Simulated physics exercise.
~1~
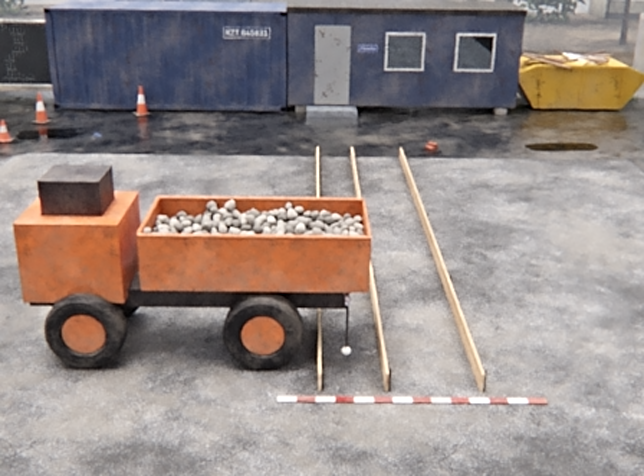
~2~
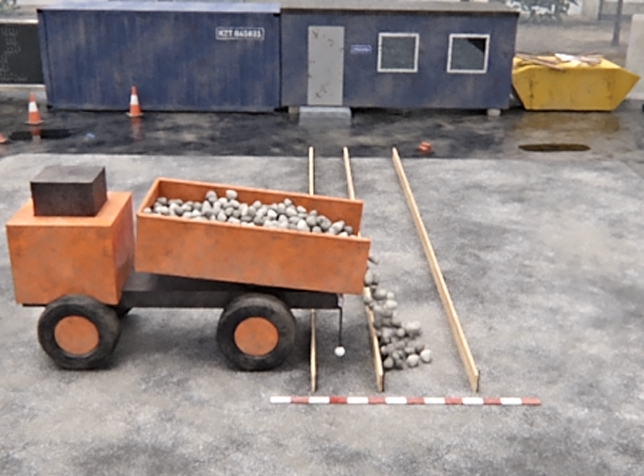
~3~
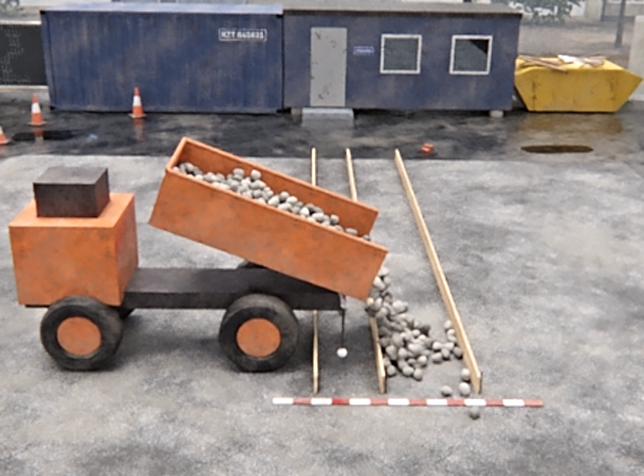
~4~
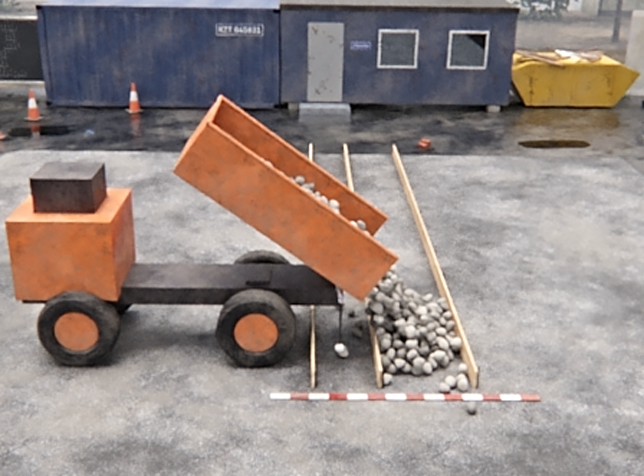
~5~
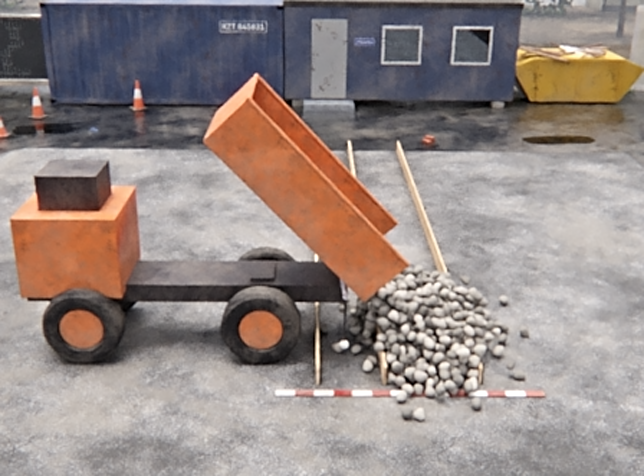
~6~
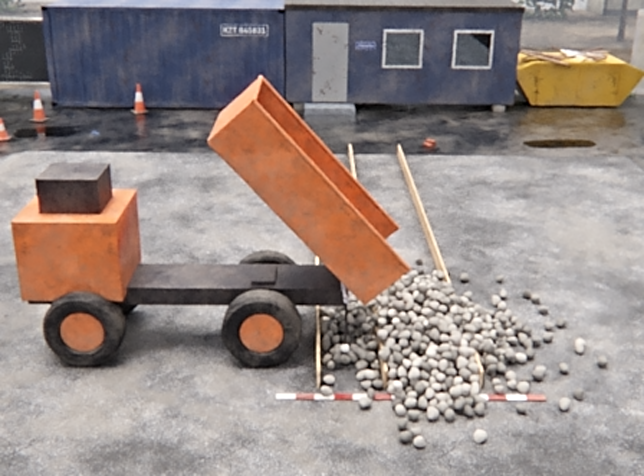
In a yard with blue cabins and a yellow skip behind, an orange tipper truck raised its body steeply and poured grey stones to the right across wooden planks, until it stood empty beside a heap covering the boards, with some scattered beyond.
